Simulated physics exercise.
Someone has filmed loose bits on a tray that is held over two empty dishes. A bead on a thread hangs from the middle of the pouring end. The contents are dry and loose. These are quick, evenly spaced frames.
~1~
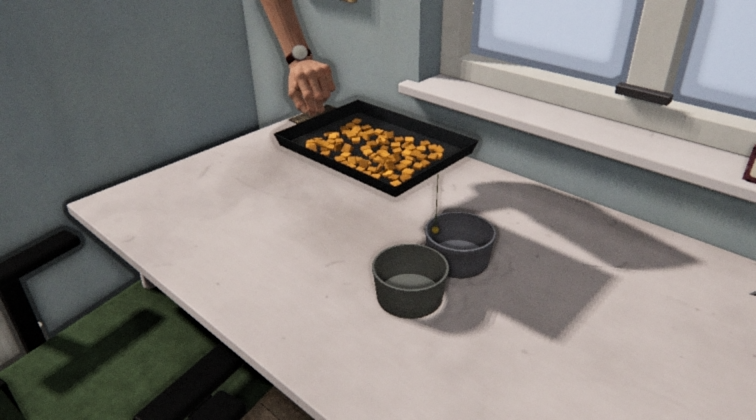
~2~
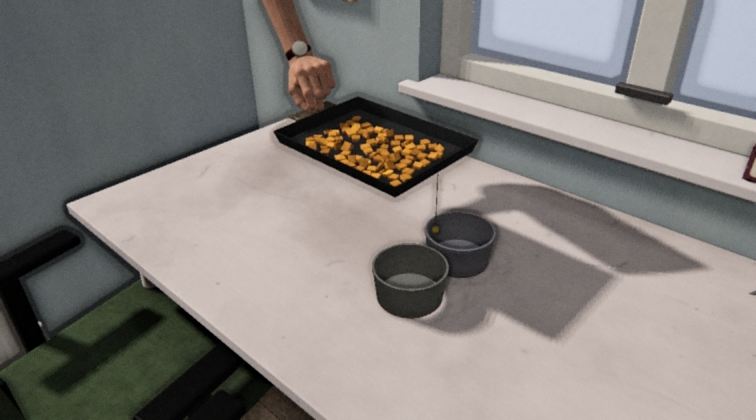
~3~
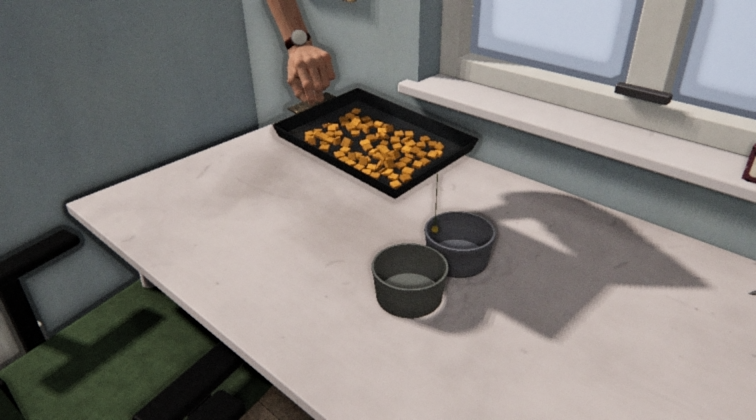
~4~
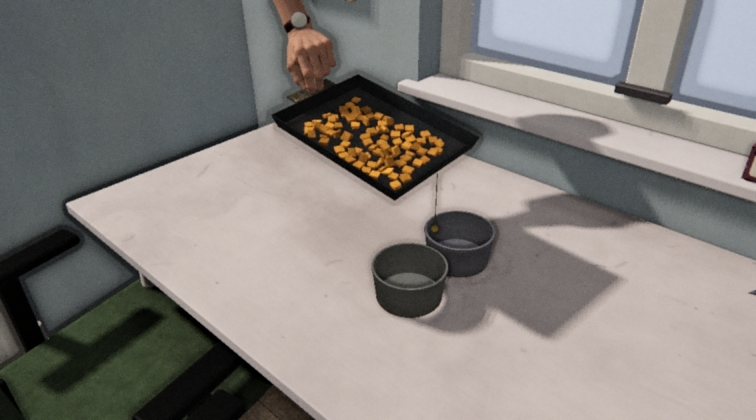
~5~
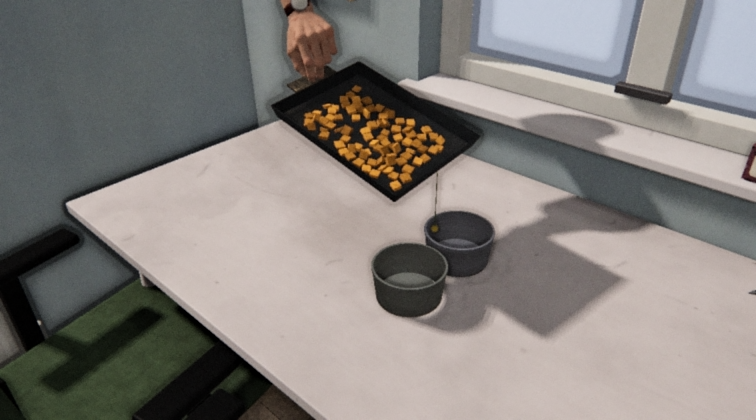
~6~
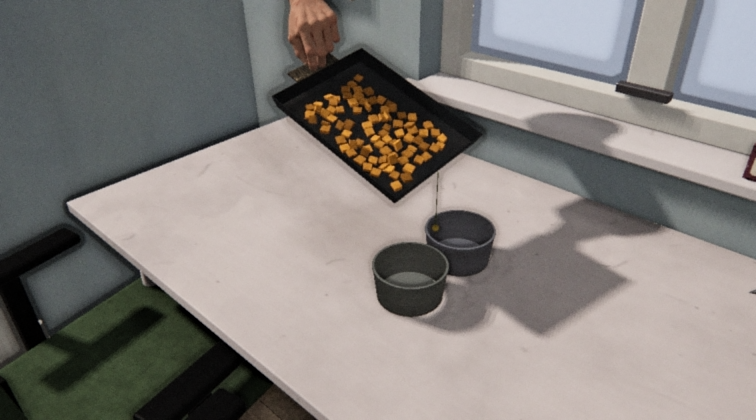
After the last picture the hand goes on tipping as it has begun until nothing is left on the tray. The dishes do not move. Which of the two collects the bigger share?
Fuller: The left dish.
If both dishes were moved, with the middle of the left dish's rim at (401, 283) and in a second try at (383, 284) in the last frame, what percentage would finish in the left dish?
In turn 60 and 50 in a hundred.
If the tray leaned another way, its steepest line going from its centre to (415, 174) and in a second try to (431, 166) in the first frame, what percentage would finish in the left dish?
First some 60, then 10 per cent.
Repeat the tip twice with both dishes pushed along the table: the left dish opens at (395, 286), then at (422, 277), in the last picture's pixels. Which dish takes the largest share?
First the left dish, then left.
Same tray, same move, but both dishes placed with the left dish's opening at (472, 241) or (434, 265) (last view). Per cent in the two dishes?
About 0 and 70 per cent.
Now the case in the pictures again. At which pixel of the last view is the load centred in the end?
Roughly at (409, 291).
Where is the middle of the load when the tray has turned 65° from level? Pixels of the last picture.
Roughly at (397, 157).
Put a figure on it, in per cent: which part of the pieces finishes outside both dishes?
Some 10 per cent.
Soon after the last picture, tray tipped steeply; all on the tray.
A little later, tray tipped past a quarter turn; about a third on the tray; about a third in the left dish; about a quarter in the air.
Later still, tray tipped past a quarter turn; nearly all in the left dish; a small part outside both.
At rest, tray tipped past a quarter turn; nearly all in the left dish; none in the right dish; a small part outside both.
